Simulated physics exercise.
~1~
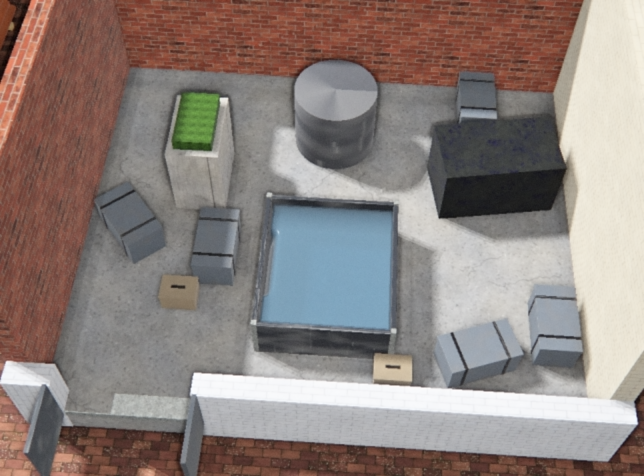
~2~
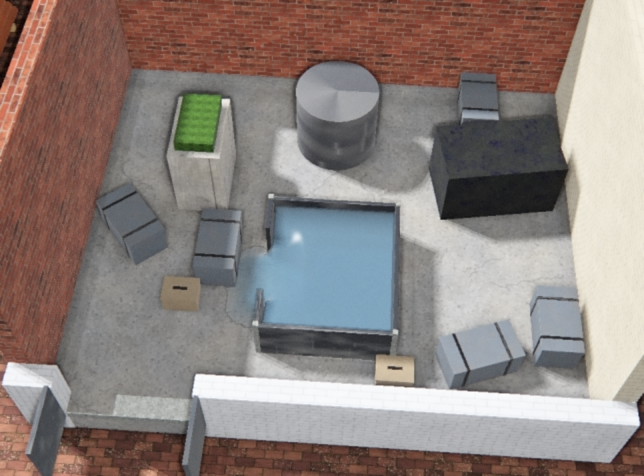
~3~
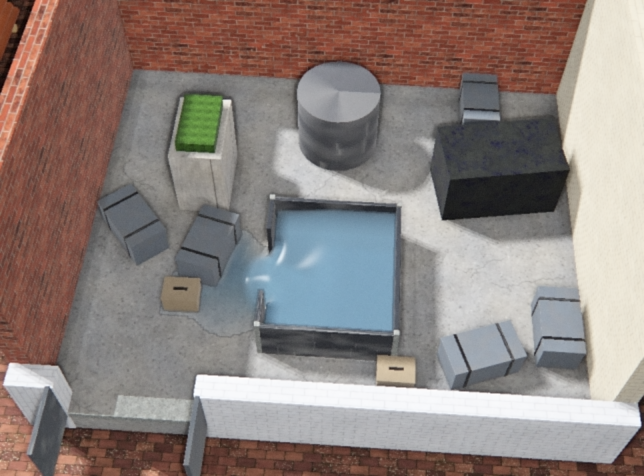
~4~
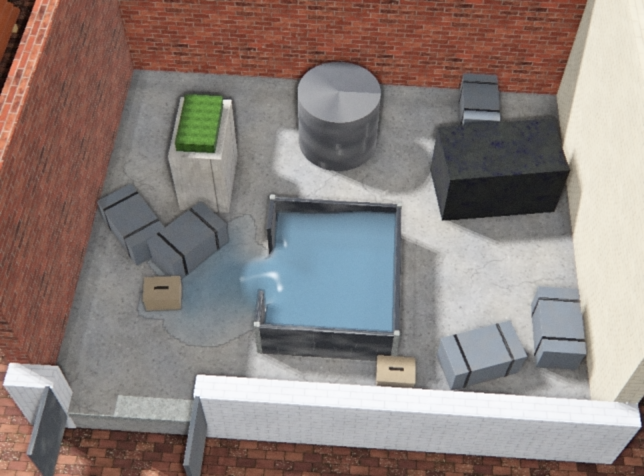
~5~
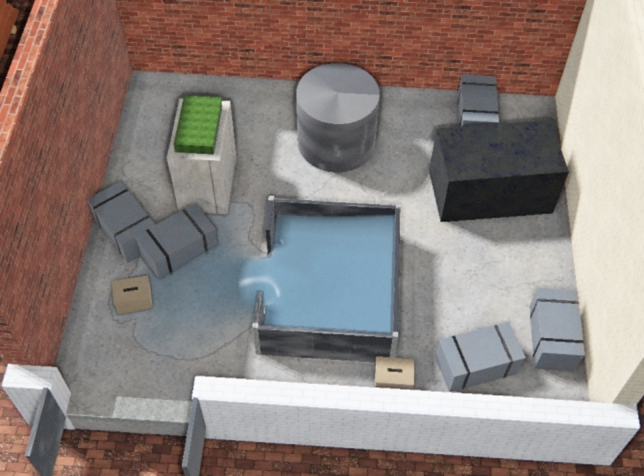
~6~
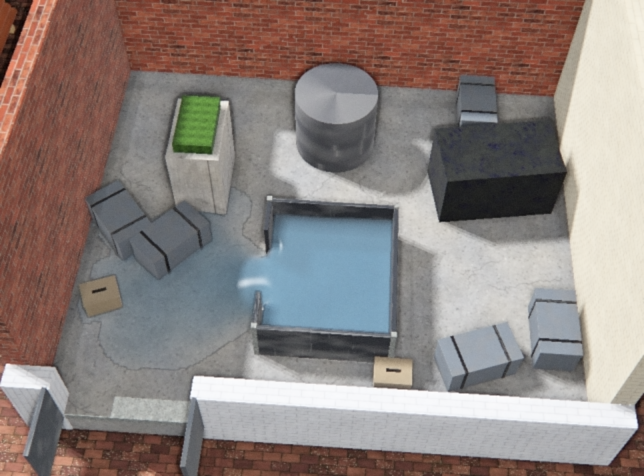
Water pours from the tank's left side, pushing a grey trunk and a tan box leftward.
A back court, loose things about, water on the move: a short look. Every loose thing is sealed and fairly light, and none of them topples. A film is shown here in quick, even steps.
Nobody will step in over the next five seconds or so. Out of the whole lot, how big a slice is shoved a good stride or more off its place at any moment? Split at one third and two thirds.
A slice from one third to two thirds.
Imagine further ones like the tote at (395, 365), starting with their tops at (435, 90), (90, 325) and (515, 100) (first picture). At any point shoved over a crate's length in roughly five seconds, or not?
Outcome per entry: Stays where it is / knocked aside / stays where it is.
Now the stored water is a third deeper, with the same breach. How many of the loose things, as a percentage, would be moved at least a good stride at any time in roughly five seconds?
I'd say close to 40 per cent of the things.
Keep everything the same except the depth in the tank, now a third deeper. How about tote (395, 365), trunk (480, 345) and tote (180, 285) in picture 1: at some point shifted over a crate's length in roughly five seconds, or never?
In sequence: Fell short, fell short and went the distance.
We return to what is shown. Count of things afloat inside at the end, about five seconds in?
That makes 2.
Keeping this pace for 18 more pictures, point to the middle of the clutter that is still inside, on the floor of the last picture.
I'd put it roughly at (362, 240).
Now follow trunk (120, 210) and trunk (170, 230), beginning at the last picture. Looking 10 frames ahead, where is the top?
(108, 182) and (139, 210), about.
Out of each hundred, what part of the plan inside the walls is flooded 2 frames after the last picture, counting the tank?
My estimate is about 25 per cent.
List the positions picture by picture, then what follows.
In the first picture, a tote at (178, 287), on the bottom; a trunk at (215, 237), on the bottom; 0 of 7 have shifted.
In the second picture, a tote at (180, 288) rests on the ground; a trunk at (217, 238), on the bottom; 0 of 7 have shifted.
In the third picture, a tote at (180, 289) rests on the ground; a trunk at (208, 236), on the bottom, close to its start; 1 of 7 have shifted.
In the fourth picture, a tote at (161, 288) rests on the ground, close to its start; a trunk at (187, 232) rests on the ground, a stride from its start; 2 of 7 have shifted.
In the fifth picture, a tote at (131, 290), on the bottom, a stride from its start; a trunk at (175, 233), on the bottom, a stride from its start; 3 of 7 have shifted.
In the sixth picture, a tote at (99, 291), on the bottom, a stride from its start; a trunk at (170, 231) floats, a stride from its start; 3 of 7 have shifted.
A moment on, 2 of 7 are well off their spots; 2 afloat.
Next, 2 of 7 are well off their spots; 3 afloat.
Later, 3 of 7 are well off their spots; 2 afloat.
In the end, 3 of 7 are well off their spots, and 3 have been at some point; 2 afloat.
